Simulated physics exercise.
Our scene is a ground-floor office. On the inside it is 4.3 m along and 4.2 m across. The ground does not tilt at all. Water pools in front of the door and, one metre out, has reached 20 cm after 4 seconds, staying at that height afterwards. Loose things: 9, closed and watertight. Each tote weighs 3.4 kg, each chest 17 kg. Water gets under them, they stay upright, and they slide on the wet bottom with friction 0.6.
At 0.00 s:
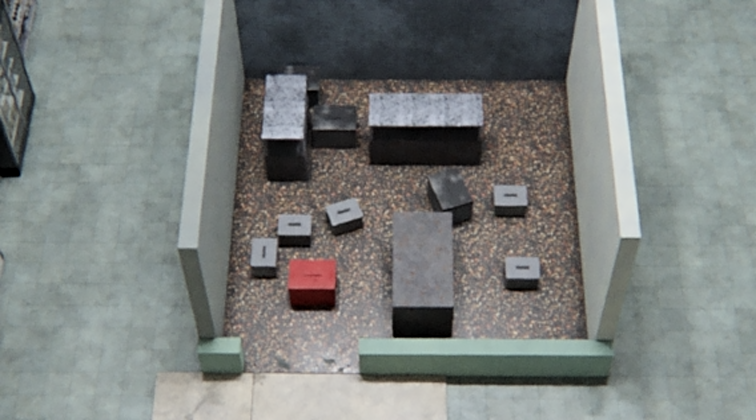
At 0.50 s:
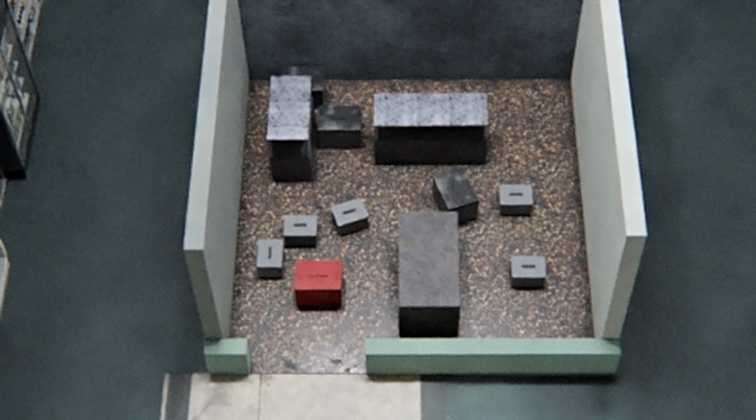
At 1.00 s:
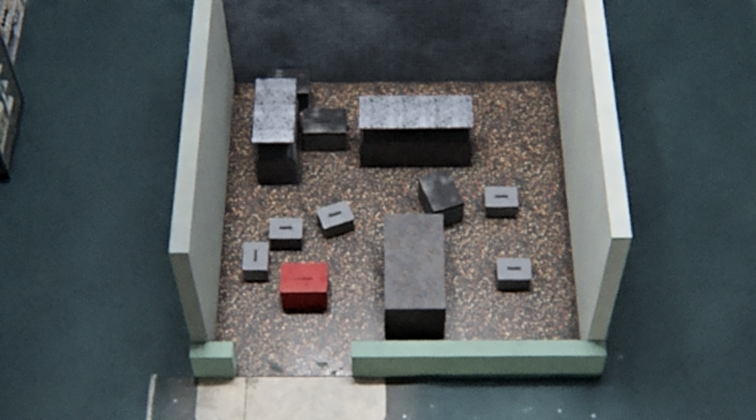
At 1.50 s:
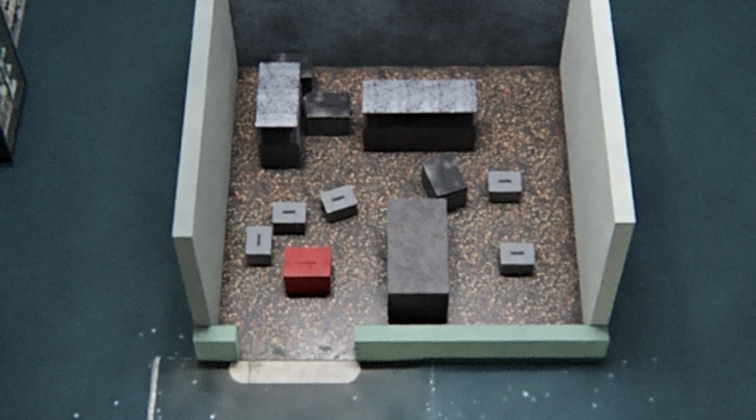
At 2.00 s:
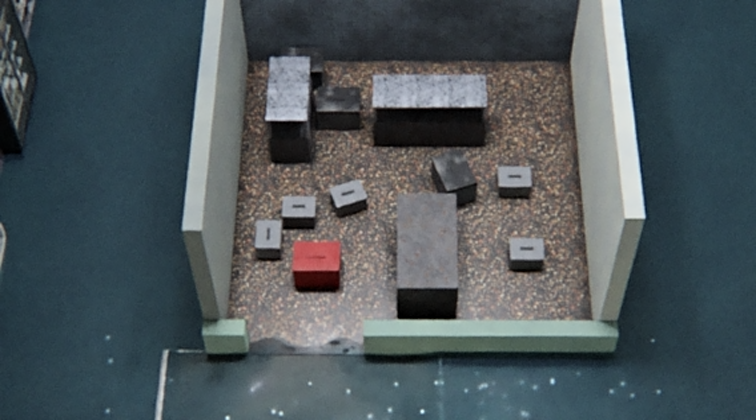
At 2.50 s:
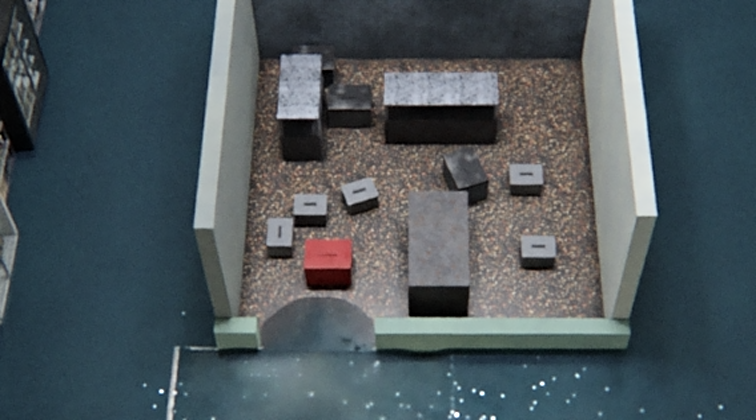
Dark water spreads over the pale ground outside a walled room seen from above, covers the light slab at the doorway, then edges just inside the opening, while the red chest and the grey furniture stay in place.
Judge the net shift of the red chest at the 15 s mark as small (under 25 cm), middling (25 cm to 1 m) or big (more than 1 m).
Big.
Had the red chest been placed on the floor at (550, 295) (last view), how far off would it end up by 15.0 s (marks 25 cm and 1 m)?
It creeps a little.
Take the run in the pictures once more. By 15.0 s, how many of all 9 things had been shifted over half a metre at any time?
All told, that gives 9.
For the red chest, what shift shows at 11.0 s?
By that time, close to 250 cm.
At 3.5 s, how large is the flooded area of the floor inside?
About 1.5 m2.
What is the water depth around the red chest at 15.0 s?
Near 15 cm deep.
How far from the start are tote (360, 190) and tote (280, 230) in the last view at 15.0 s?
300 cm, 300 cm.
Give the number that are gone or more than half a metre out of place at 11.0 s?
I count 7.
After 3.5 s the red chest is near (328, 250), 0.1 m from its start, aground; 0 afloat.
After 6.8 s the red chest is near (350, 163), 1.3 m from its start, afloat; 4 afloat.
After 11.0 s the red chest is near (487, 157), 2.4 m from its start, aground; 5 afloat.
After 15.0 s the red chest is near (520, 255), 2.3 m from its start, afloat; 9 afloat.
